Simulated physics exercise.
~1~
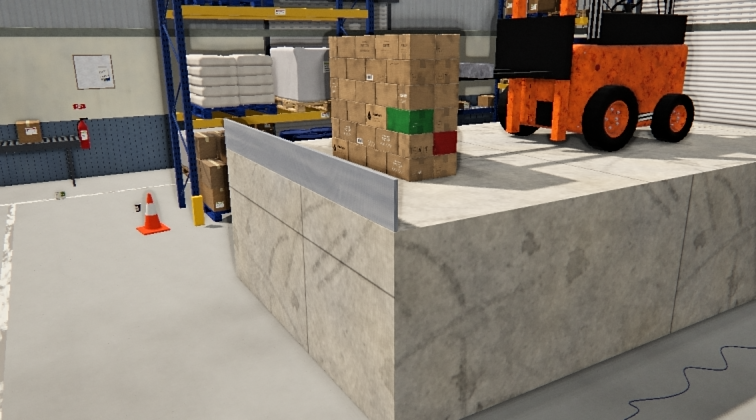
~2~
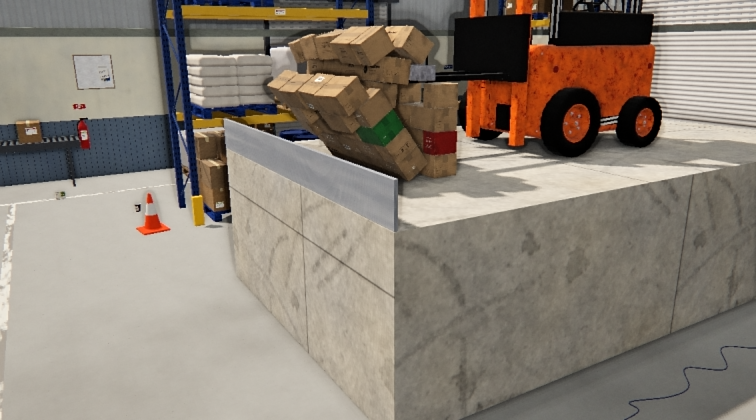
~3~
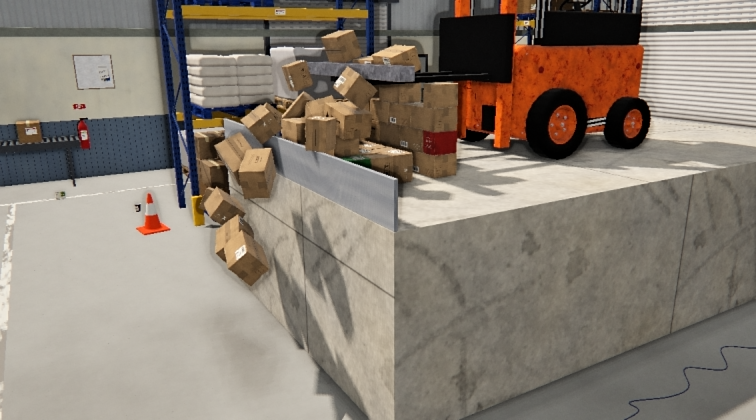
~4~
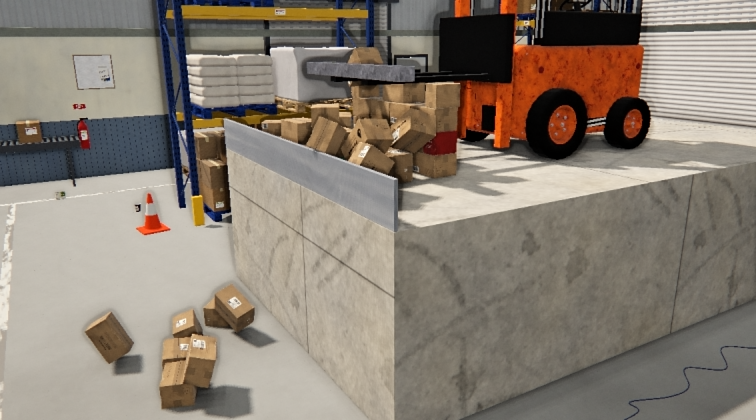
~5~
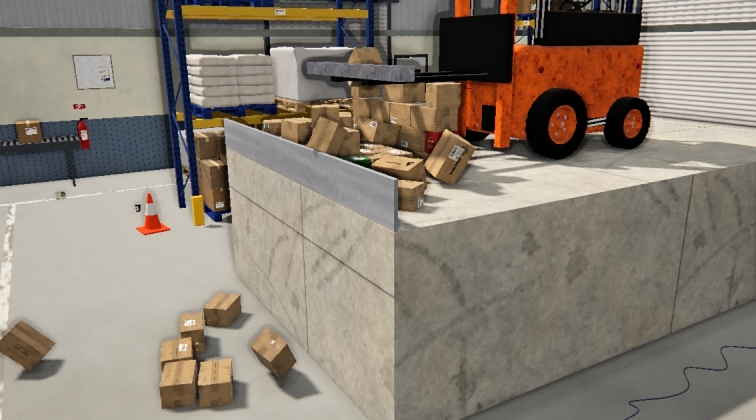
At first, a neat stack of brown cartons, with one green and one red among them, stands on a raised concrete dock behind a low grey board, an orange forklift to its right. The forklift moves left, pushing a grey beam into the stack, and the upper cartons lean and buckle toward the edge. The stack then breaks apart, and several cartons tumble over the board as the green one tips onto its side. The forklift stops while the fallen cartons scatter across the lower floor. In the end, most lie heaped behind the board, with the red one still in place.
